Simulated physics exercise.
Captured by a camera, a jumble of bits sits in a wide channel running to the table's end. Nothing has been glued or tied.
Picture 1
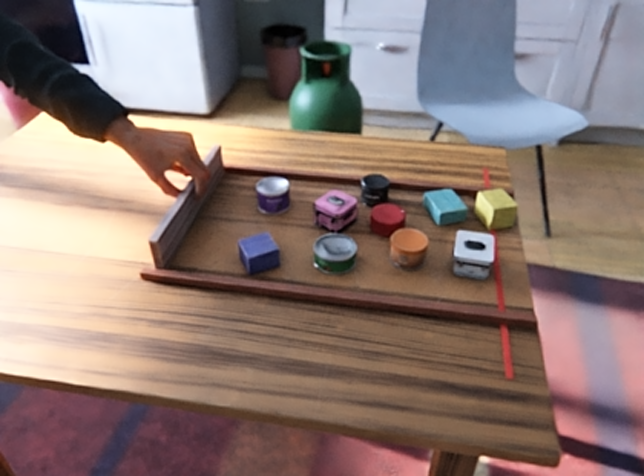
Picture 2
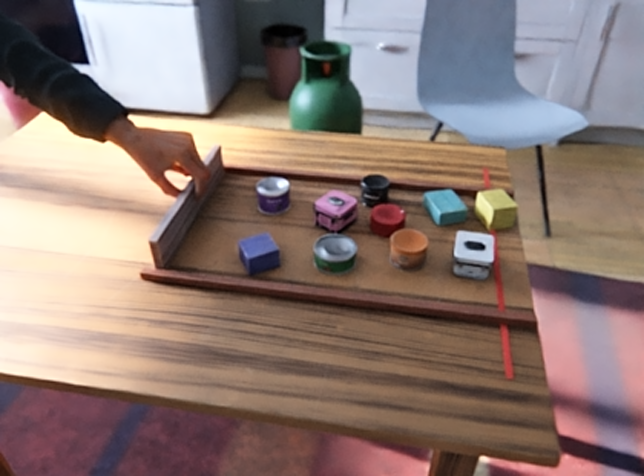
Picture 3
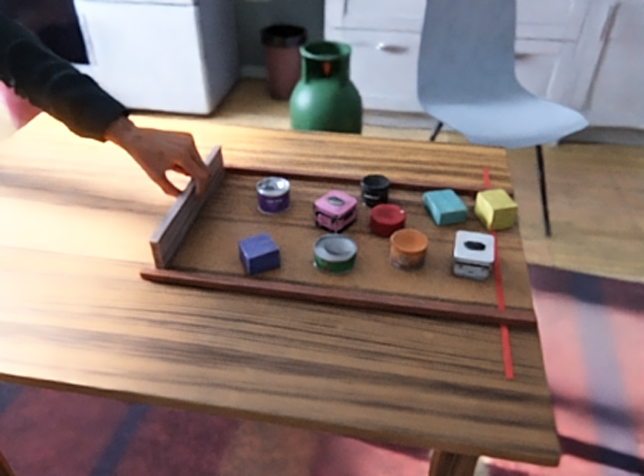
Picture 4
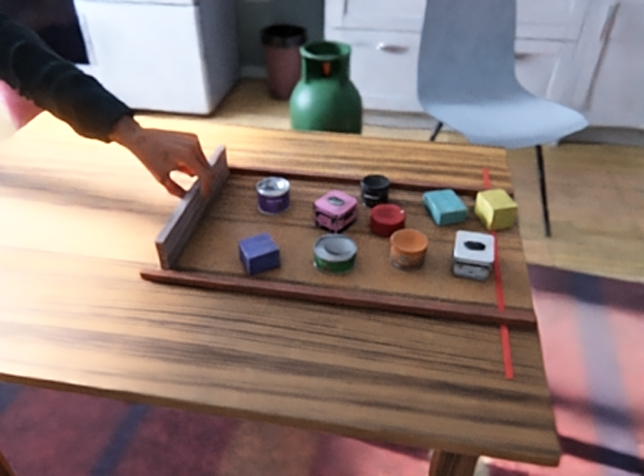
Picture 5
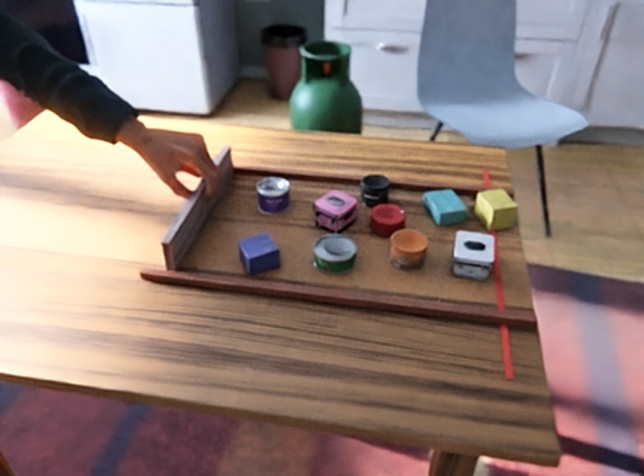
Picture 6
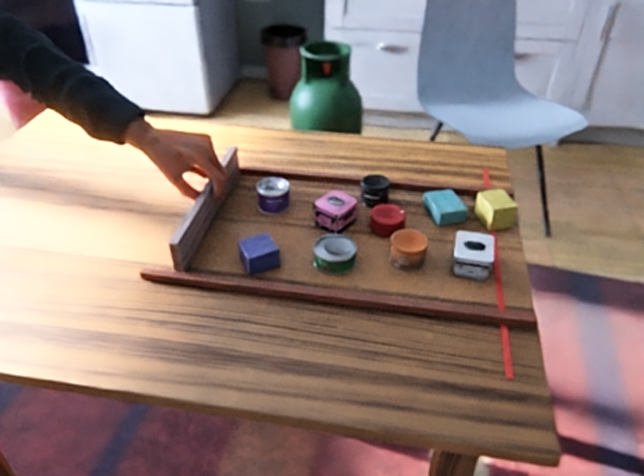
A hand in a dark sleeve grips an upright board at the left of a wooden table, seen from above at an angle in a room with a green gas cylinder and pale chair behind. Between low rails sit purple, blue, pink, green, black, red and orange items, with turquoise, yellow and white ones near a red strip at right. The board stays still, then slides slightly right, touching nothing, while the items and camera stay still.
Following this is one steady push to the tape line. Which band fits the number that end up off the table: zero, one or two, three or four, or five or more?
The band is five or more.
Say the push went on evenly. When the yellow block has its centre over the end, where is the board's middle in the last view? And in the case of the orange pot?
Near (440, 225) in the first case, near (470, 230) in the other.
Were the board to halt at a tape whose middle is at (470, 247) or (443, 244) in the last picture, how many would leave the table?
The first gives 2 and the second gives 2.
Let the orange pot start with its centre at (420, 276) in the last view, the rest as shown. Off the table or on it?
From that start, the object then does not stay.
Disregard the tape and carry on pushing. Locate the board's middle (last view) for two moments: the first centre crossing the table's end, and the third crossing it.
Pixels, in order: Around (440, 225), around (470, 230).
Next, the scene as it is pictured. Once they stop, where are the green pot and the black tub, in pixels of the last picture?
About (522, 271), and the other about (506, 197).
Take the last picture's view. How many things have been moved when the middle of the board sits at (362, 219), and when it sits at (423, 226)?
Counts: 7, 10.
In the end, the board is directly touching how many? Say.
It touches 5.
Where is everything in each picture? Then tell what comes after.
Yellow block (496, 209); white case (473, 255); turquoise block (445, 207); board (192, 202); tape (495, 249), in the first frame.
White case (473, 255); orange pot (408, 250), in the second frame.
Turquoise block (445, 207); board (192, 202), in the third frame.
Yellow block (496, 209); purple tin (273, 196), in the fourth frame.
White case (473, 255); red lid (388, 220), in the fifth frame.
Yellow block (496, 209); white case (473, 255); turquoise block (445, 207); board (210, 204); tape (495, 249), in the sixth frame.
A little later, none off yet; yellow block at rest near (496, 209); white case at rest near (473, 255); turquoise block at rest near (445, 207).
When it is over, the number that fall off is five or more; down, red lid, orange pot, turquoise block, white case and yellow block.
